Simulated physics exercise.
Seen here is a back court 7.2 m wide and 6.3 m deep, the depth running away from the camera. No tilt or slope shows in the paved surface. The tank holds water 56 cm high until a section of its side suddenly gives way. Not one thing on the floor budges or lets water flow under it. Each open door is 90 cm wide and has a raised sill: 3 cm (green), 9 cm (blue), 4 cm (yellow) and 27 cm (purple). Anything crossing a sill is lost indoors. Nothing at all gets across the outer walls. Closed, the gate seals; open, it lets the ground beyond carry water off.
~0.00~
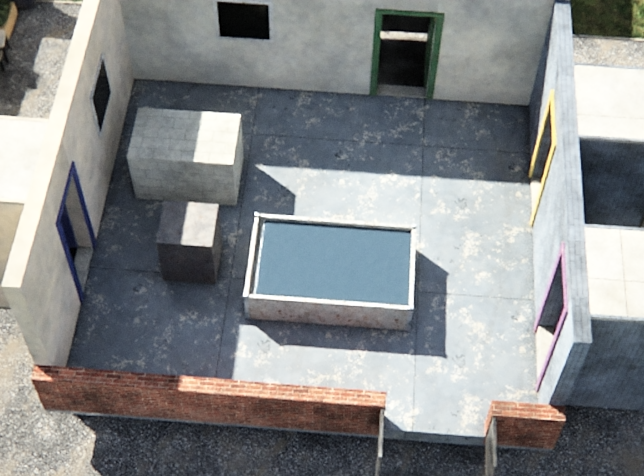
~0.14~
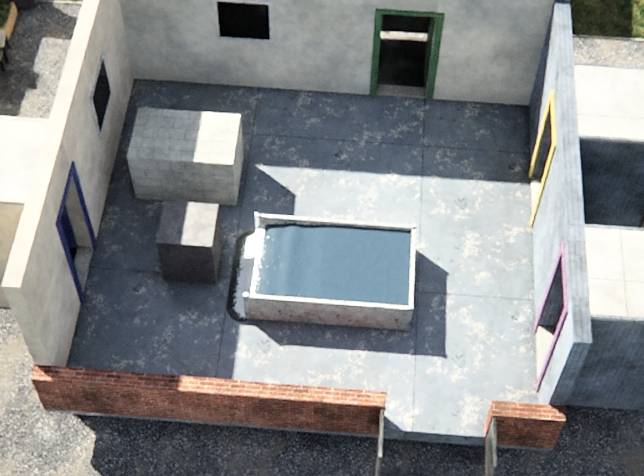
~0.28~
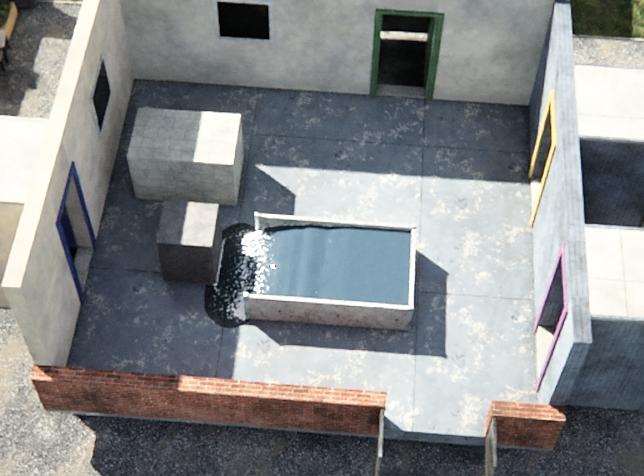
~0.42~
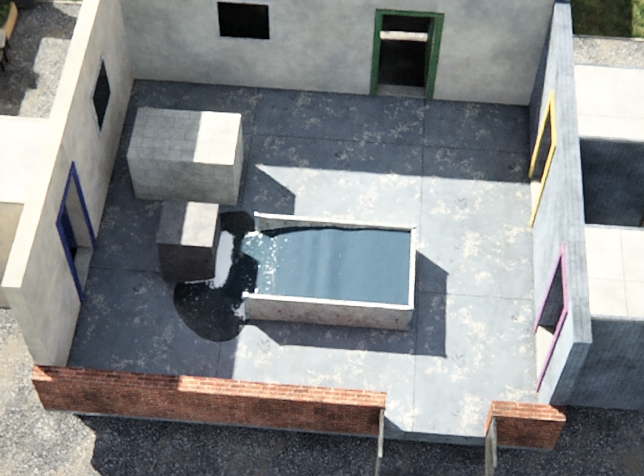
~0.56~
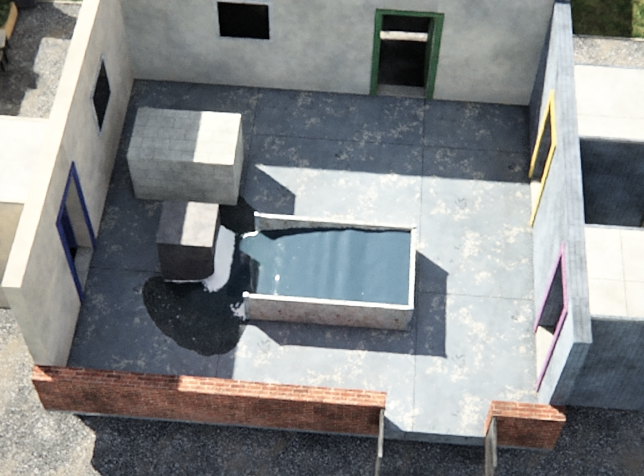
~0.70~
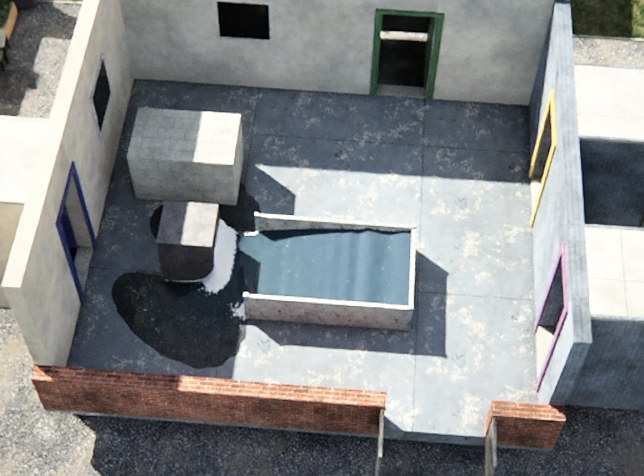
To begin with, a rectangular tank of still blue water stands in a walled court beside two grey blocks. Water then bursts from its left end, foaming against the smaller block, and spreads around it as a dark pool, widening across the floor toward the lower left.
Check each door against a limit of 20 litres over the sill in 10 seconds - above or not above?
At the green door the total will be lower than the limit, at the blue door the total will be higher than the limit, at the yellow door the total will be lower than the limit, at the purple door the total will be lower than the limit.
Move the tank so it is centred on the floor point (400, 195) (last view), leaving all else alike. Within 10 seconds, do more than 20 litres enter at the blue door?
Well, blue ends up inside the mark.
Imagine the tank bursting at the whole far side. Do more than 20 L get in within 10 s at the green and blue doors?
Green: Exceeding the limit; blue: Within the limit.
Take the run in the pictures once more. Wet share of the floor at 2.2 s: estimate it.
Around 30 per cent.
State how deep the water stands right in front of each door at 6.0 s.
In cm: Green 3, blue 12, yellow 0, purple 0.
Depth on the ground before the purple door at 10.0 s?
It's about 6.0 cm.
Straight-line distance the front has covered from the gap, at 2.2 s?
That's near 3.8 m in a straight line.
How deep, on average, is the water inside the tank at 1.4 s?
Some 35 cm.
After 1.4 s water covers 20 % of the floor and is deepest (40 cm) near (225, 269); green door not reached, blue door 10 cm at the sill, 3 L in, yellow door not reached, purple door not reached.
After 2.2 s water covers 30 % of the floor and is deepest (35 cm) near (225, 269); green door not reached, blue door 15 cm at the sill, 9 L in, yellow door not reached, purple door not reached.
After 3.5 s water covers 40 % of the floor and is deepest (23 cm) near (136, 321); green door 3 cm at the sill, 0 L in, blue door 18 cm at the sill, 36 L in, yellow door not reached, purple door not reached.
After 6.0 s water covers 60 % of the floor and is deepest (18 cm) near (228, 250); green door 3 cm at the sill, 1 L in, blue door 12 cm at the sill, 80 L in, yellow door not reached, purple door not reached.
After 10.0 s water covers 95 % of the floor and is deepest (10 cm) near (109, 392); green door 4 cm at the sill, 2 L in, blue door 8 cm at the sill, 87 L in, yellow door 2 cm at the sill, 0 L in, purple door 6 cm at the sill, 0 L in.
